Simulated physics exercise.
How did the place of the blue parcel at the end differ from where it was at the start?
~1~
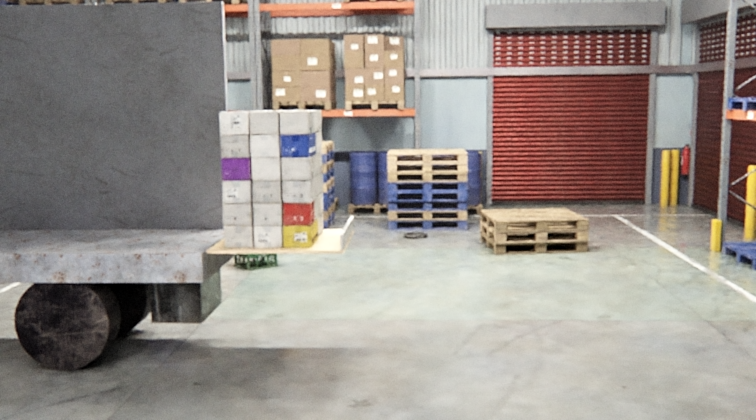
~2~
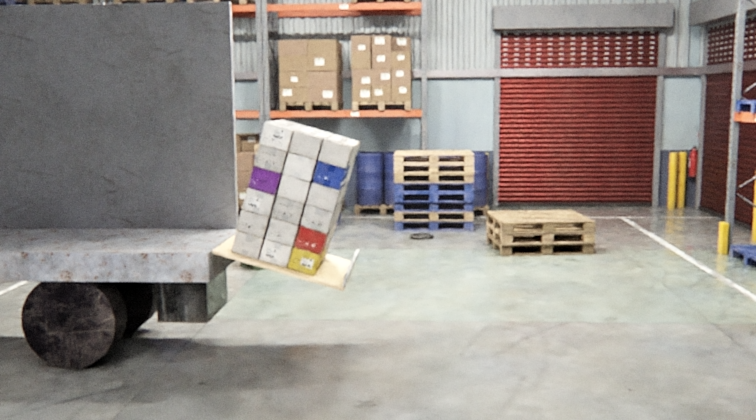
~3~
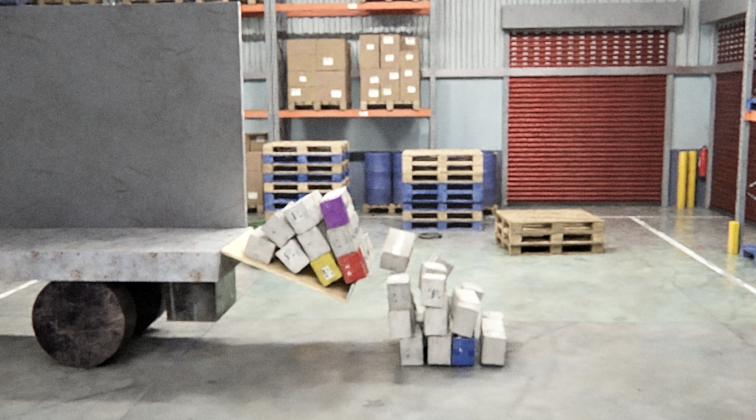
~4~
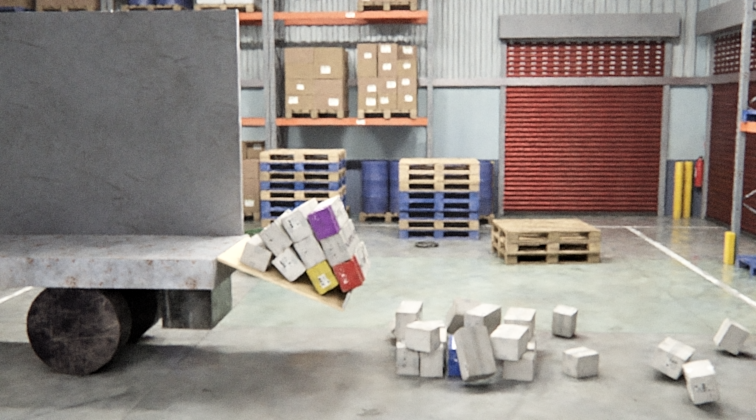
At the start it was near the top right of the stack on the platform. By the end it was down on the floor to the right, among the fallen white parcels.
